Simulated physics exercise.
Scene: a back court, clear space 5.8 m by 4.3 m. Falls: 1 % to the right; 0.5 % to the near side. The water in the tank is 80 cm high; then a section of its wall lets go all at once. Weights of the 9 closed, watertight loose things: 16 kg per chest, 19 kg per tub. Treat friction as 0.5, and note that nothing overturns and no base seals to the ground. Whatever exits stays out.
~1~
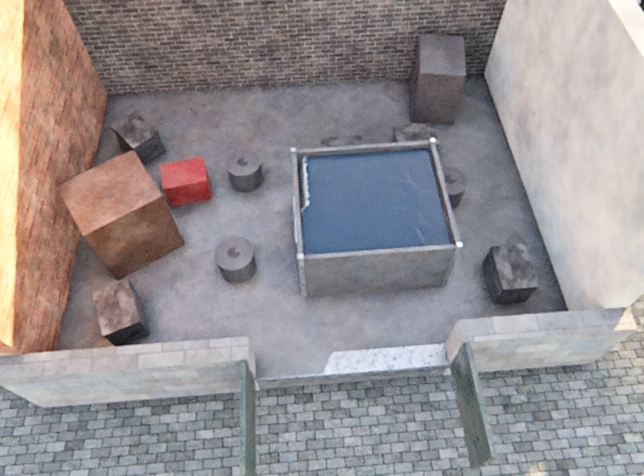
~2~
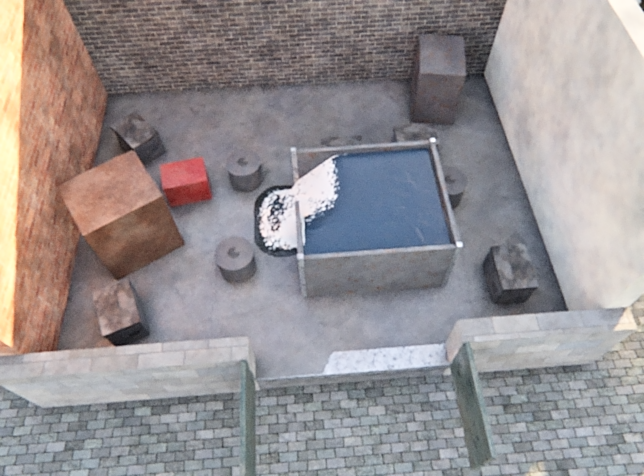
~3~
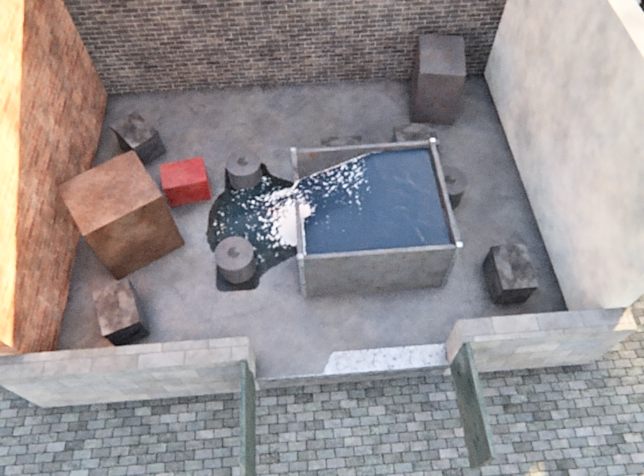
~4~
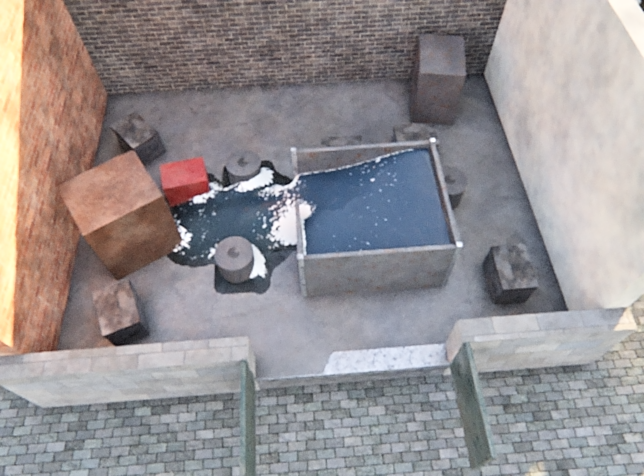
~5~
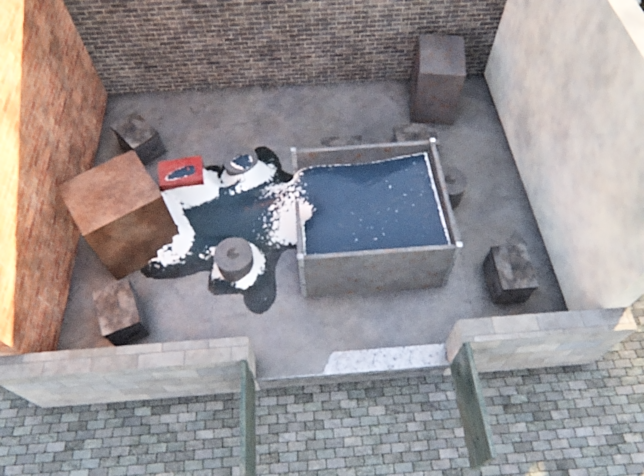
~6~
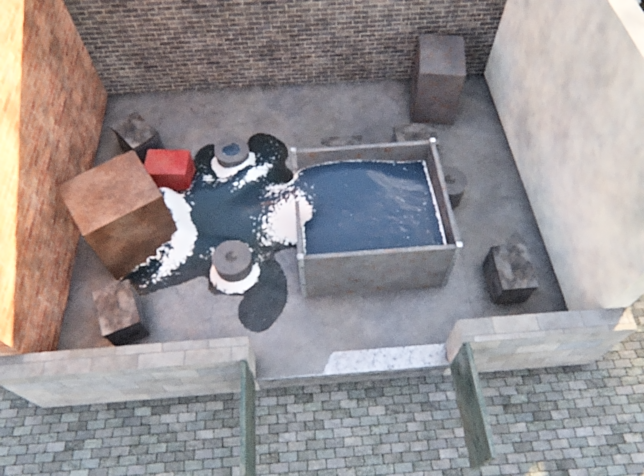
Water pours out through the left side of a square tank in a walled court, spreading left across the floor with white foam around two round blocks, then reaches a large brown box and shifts the red chest slightly up and left.
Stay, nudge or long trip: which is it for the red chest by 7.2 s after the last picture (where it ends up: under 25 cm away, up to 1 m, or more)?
When it settles, the red chest lies far from the start.
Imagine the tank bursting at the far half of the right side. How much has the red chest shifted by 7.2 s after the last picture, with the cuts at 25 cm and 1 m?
Afterwards the red chest stays almost motionless.
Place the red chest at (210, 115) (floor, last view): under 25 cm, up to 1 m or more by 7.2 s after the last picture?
As it turns out, it is swept away.
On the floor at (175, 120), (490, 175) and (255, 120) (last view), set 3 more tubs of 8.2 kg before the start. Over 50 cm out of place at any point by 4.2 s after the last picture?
Beyond it, within it, beyond it.
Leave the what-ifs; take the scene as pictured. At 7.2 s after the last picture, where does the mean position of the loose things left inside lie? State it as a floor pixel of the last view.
It works out to somewhere near (376, 192) on the floor.
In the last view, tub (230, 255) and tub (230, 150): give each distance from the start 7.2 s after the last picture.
Respectively: 30 cm / 80 cm.
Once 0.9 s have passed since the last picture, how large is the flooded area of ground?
Wet: Near 12.0 m2.
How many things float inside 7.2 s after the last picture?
Total: 3.
Then, 0.9 s after the last picture the red chest is near (107, 123), 1.4 m from its start, afloat; 0 of 9 are out; 1 afloat.
Then, 2.8 s after the last picture the red chest is near (228, 88), 1.5 m from its start, afloat; 0 of 9 are out; 3 afloat.
Then, 4.8 s after the last picture the red chest is near (385, 89), 3.0 m from its start, afloat; 0 of 9 are out; 3 afloat.
Then, 7.2 s after the last picture the red chest is near (432, 144), 3.2 m from its start, afloat; 0 of 9 are out; 3 afloat.
